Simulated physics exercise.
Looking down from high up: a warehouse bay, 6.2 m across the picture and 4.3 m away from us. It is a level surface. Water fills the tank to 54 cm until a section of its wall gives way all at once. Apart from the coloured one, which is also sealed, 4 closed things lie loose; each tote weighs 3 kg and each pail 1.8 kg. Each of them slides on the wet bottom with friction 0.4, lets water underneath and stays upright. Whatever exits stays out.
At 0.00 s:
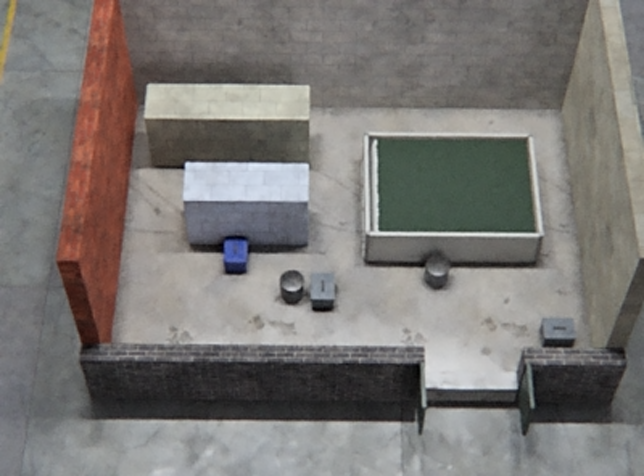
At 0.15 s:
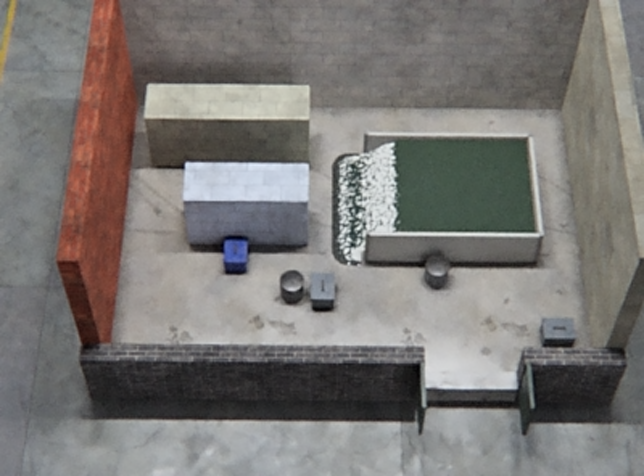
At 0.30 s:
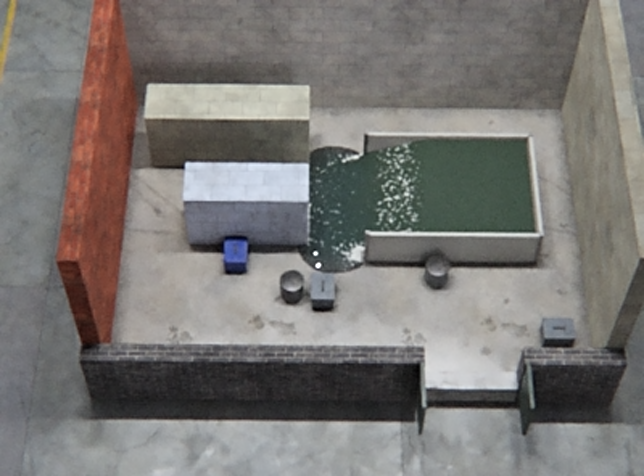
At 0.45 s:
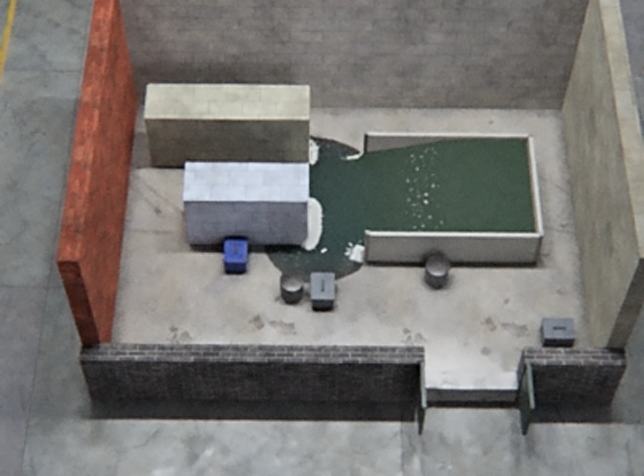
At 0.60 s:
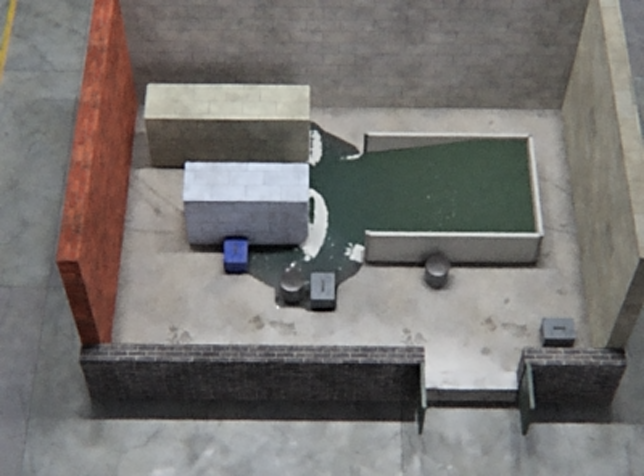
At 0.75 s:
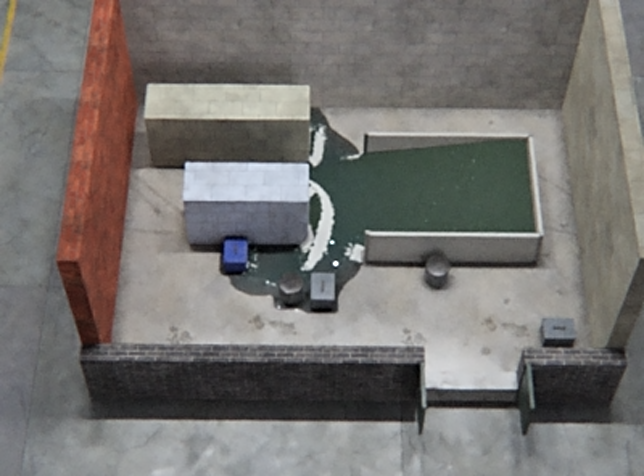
Green water pours left from a walled tank and spreads around blocks and a blue tote.
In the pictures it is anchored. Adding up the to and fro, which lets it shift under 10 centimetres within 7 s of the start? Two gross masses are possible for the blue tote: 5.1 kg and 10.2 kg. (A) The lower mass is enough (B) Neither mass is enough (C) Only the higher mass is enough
Neither mass is enough.
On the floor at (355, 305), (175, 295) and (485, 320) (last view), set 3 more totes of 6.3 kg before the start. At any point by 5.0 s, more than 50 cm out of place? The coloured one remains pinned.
In that order: Less, over, short of it.
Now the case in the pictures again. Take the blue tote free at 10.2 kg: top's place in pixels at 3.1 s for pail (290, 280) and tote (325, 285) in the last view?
They should sit about (159, 335) and (417, 329) in the last view.
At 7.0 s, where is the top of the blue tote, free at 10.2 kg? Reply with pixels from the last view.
Estimated position: About (345, 270).
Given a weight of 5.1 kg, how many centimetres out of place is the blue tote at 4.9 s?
Shift: Roughly 10 cm.
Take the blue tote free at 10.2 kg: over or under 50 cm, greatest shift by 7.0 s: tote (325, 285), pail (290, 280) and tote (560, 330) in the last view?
Taking them in order, the first is above the mark, the second above the mark and the third below the mark.
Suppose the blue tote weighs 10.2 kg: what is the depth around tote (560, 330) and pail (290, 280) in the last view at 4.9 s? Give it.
Depths: Near 2 cm, then near 15 cm.
After 1.4 s the blue tote would be 59 cm from its start with 5.1 kg and 19 cm from its start with 10.2 kg; 4 cm of water round it then.
After 3.1 s the blue tote would be 77 cm from its start with 5.1 kg and 32 cm from its start with 10.2 kg; 5 cm of water round it then.
After 4.9 s the blue tote would be 13 cm from its start with 5.1 kg and 10 cm from its start with 10.2 kg; 12 cm of water round it then.
After 7.0 s the blue tote would be 40 cm from its start with 5.1 kg and 147 cm from its start with 10.2 kg; 7 cm of water round it then.
